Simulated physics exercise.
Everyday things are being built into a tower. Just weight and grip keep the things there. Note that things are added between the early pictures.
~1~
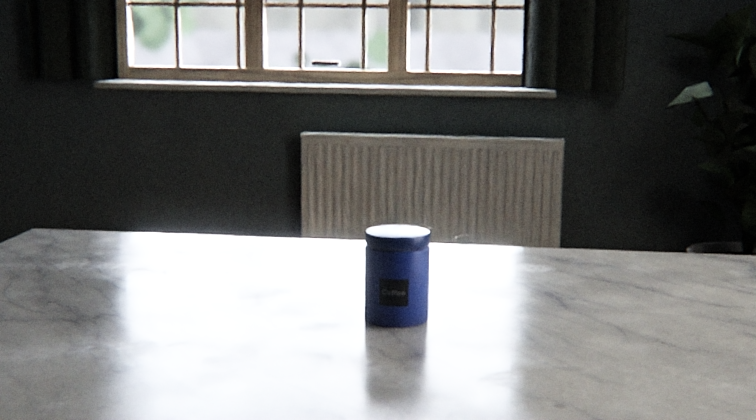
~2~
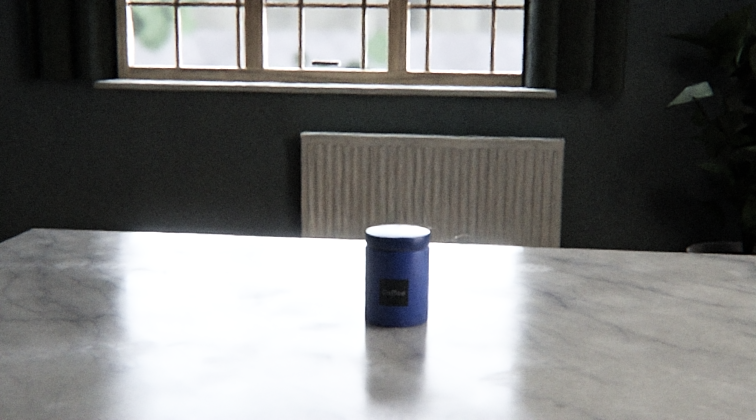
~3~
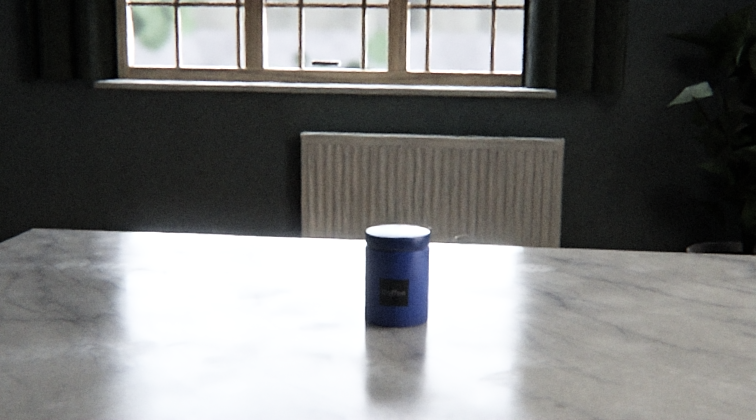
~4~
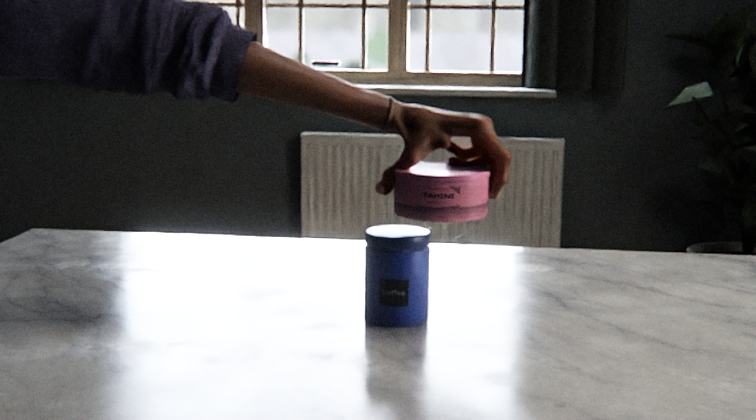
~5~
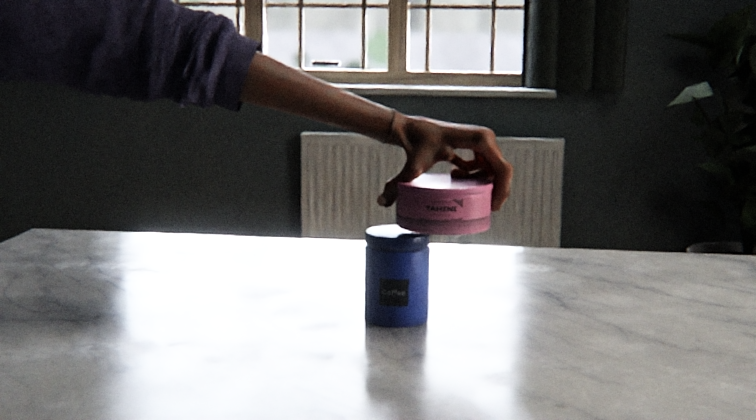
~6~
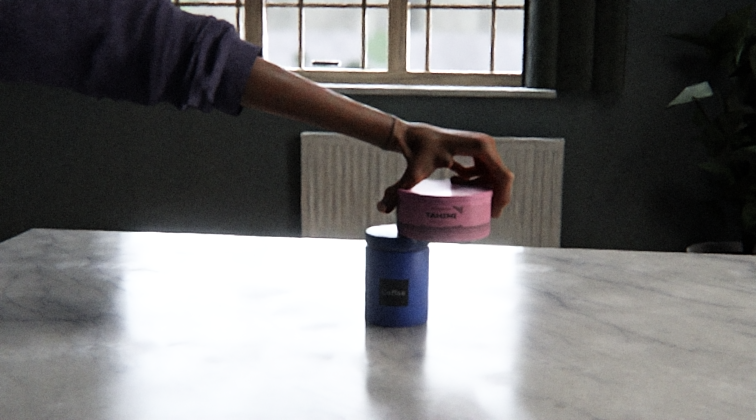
The clip opens on a blue jar standing alone on a pale marbled table, with a radiator and window behind it. An arm in a dark sleeve then appears from the left, holding a round pink tub above the jar. The hand lowers the tub onto the jar's lid, set off to the right.
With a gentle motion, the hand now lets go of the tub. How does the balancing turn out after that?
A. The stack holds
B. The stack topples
Answer: B.
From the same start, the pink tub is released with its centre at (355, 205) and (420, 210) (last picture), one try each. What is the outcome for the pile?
First try: The pile topples; second try: It stands firm.
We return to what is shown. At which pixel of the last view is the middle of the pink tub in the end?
Near (505, 280).
Then, 0.30 s after the last picture, pink tub now fallen.
Then, 0.50 s after the last picture, things are still on the move.
At rest, fallen, pink tub; blue jar in place. Seen from the same camera at the end, pink tub near (505, 280). The pile comes apart.
